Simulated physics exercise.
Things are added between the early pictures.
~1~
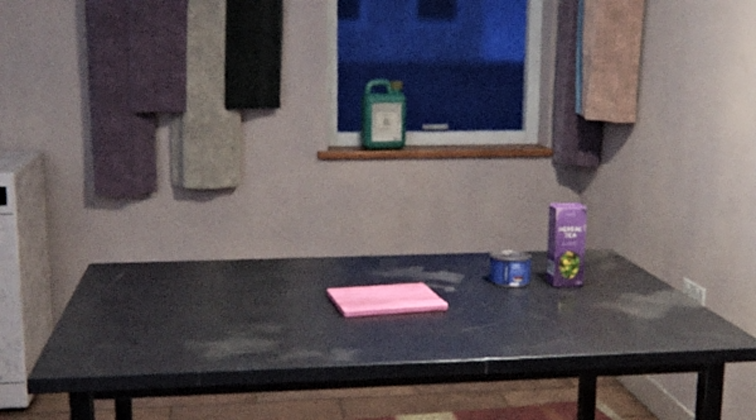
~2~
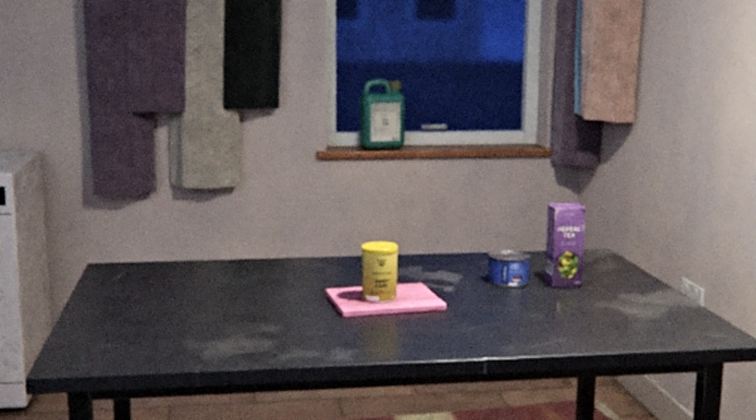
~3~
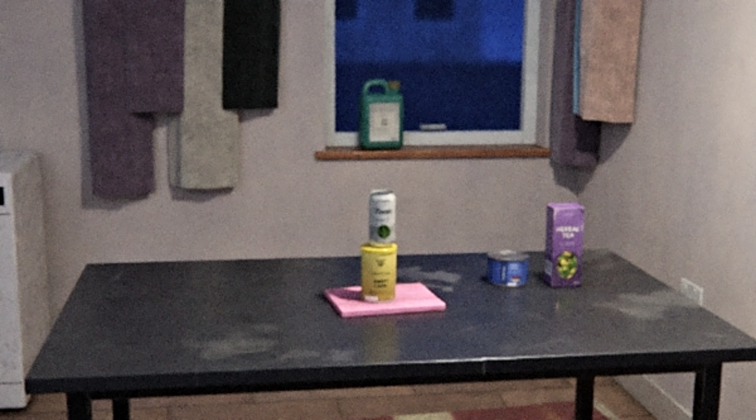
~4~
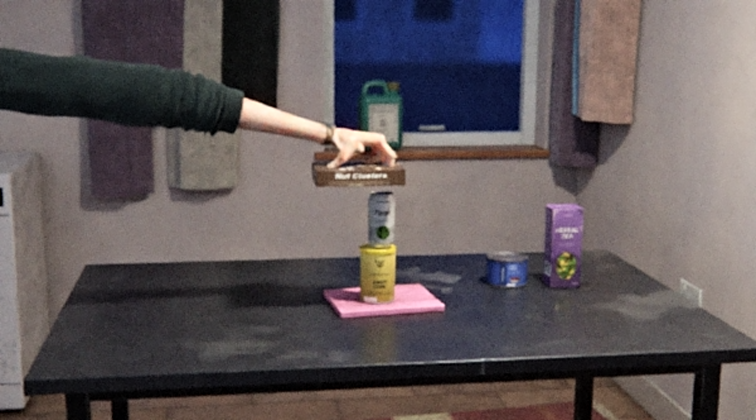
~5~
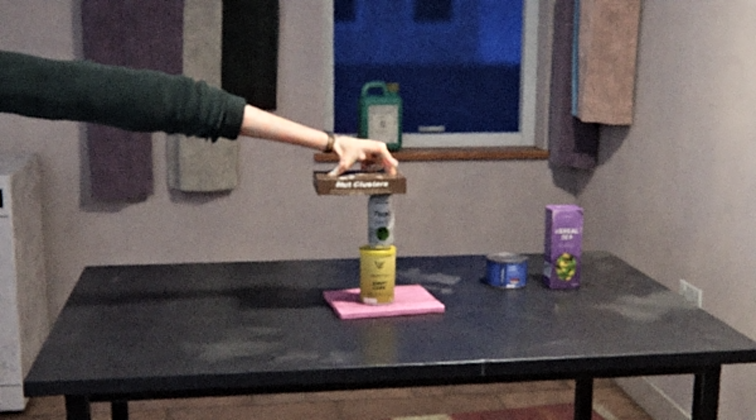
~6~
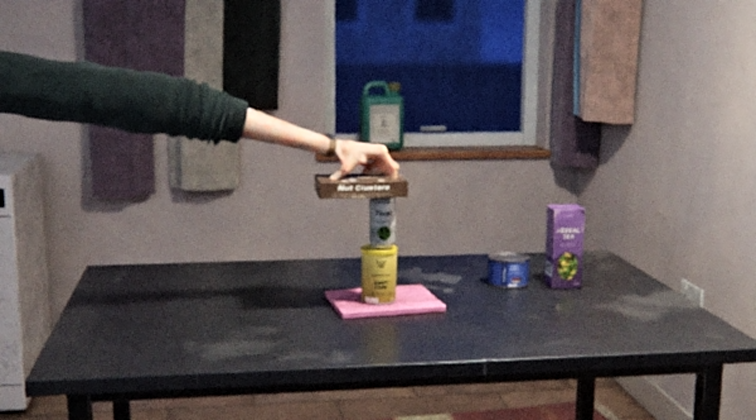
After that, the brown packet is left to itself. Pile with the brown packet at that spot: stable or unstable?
Unstable.
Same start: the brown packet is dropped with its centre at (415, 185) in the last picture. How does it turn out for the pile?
Outcome: The pile is knocked down.
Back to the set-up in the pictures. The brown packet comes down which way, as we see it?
Leftward.
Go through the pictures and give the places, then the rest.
In the first frame, the last thing is not in view yet; purple carton (566, 245).
In the second frame, the last thing is not in view yet; pink board (384, 299).
In the third frame, the last thing is not in view yet; blue tub (508, 269).
The fourth frame shows on its way; brown packet (358, 174); white can (381, 220).
The fifth frame shows on its way; brown packet (359, 182); yellow tin (377, 274).
The sixth frame shows in place under the hand; brown packet (360, 186); purple carton (564, 246).
Then, 0.40 s past the last view, brown packet now fallen.
Then, 0.70 s past the last view, things are still on the move.
Finally, fallen, brown packet; the other 5 still in place. Final places as the last picture's camera would see them, brown packet near (286, 302). The pile comes apart.
